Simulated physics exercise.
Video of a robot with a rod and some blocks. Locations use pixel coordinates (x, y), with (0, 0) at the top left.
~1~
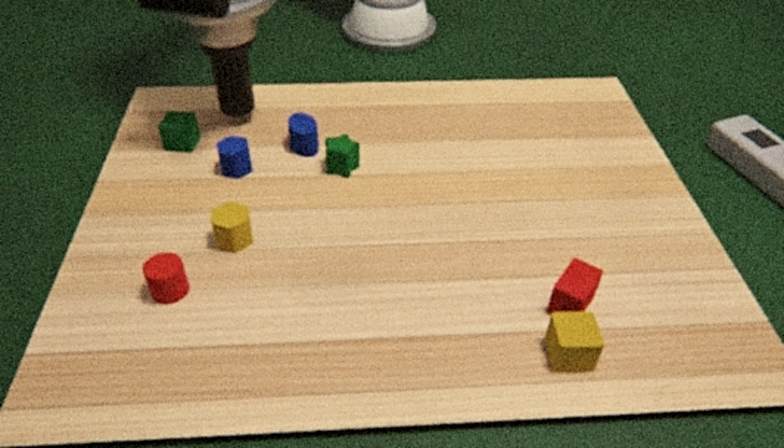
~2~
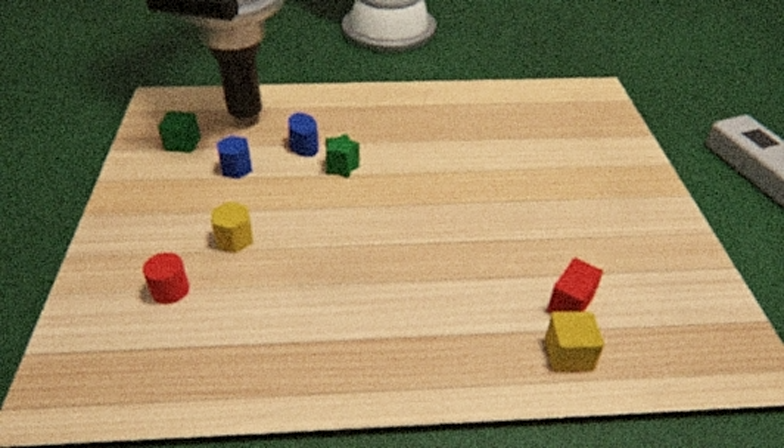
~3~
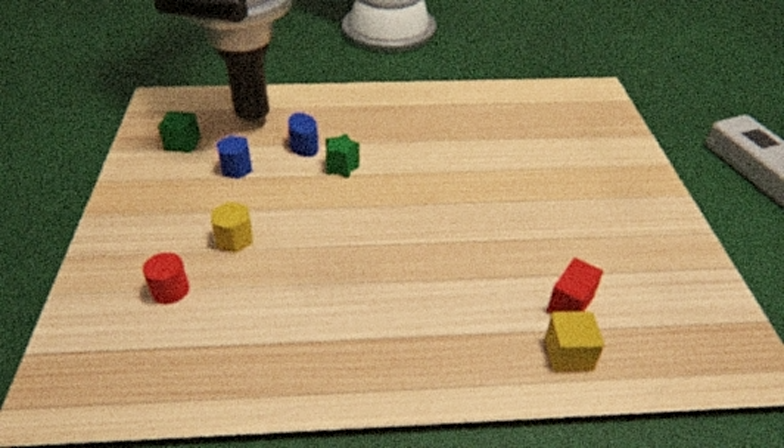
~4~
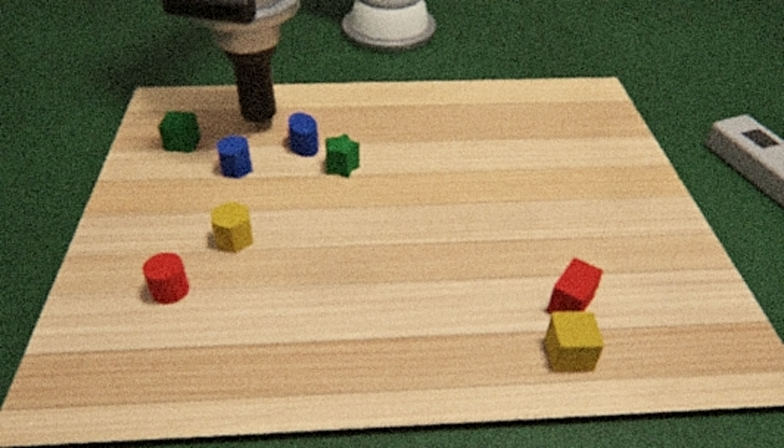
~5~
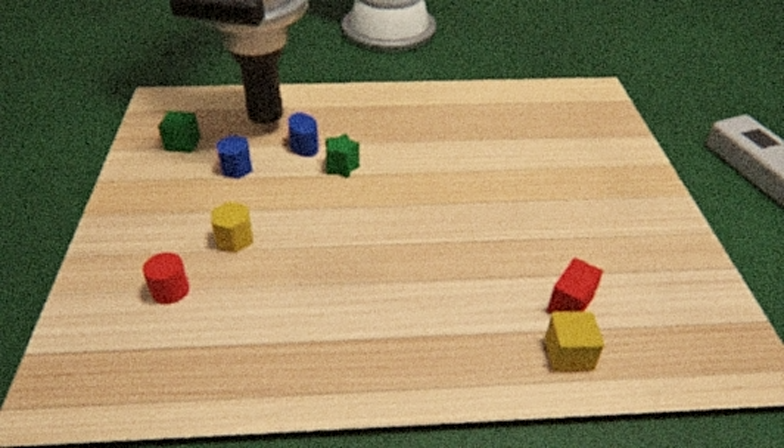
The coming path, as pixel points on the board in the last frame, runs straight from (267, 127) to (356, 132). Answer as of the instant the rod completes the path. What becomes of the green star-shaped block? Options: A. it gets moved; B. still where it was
I'll go with B - still where it was.
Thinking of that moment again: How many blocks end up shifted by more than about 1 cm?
My count: 1.
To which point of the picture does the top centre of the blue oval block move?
It ends at (317, 127).
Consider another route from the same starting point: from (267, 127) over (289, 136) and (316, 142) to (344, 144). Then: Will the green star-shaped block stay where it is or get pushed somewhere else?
By the last moment of the path, the green star-shaped block has shifted.
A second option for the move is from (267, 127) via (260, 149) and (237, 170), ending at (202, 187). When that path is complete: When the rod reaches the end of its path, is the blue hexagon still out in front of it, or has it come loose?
At that point it is up front.
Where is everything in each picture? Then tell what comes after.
In the first picture, rod tip (238, 108); block tops, blue oval block (302, 122); green star-shaped block (341, 143).
In the second picture, rod (245, 110); blocks unchanged.
In the third picture, rod (252, 112); blocks unchanged.
In the fourth picture, rod (259, 114); blocks unchanged.
In the fifth picture, rod (266, 115); blue oval block (302, 122); green star-shaped block (341, 143).
On the path given first. One third of the way, rod (296, 117); blue oval block (307, 124), turned 15° clockwise.
Two thirds of the way, rod (327, 119); blue oval block (317, 127), turned 60° clockwise.
At the end, rod (356, 121); blue oval block (317, 127), turned 60° clockwise; green star-shaped block in place.
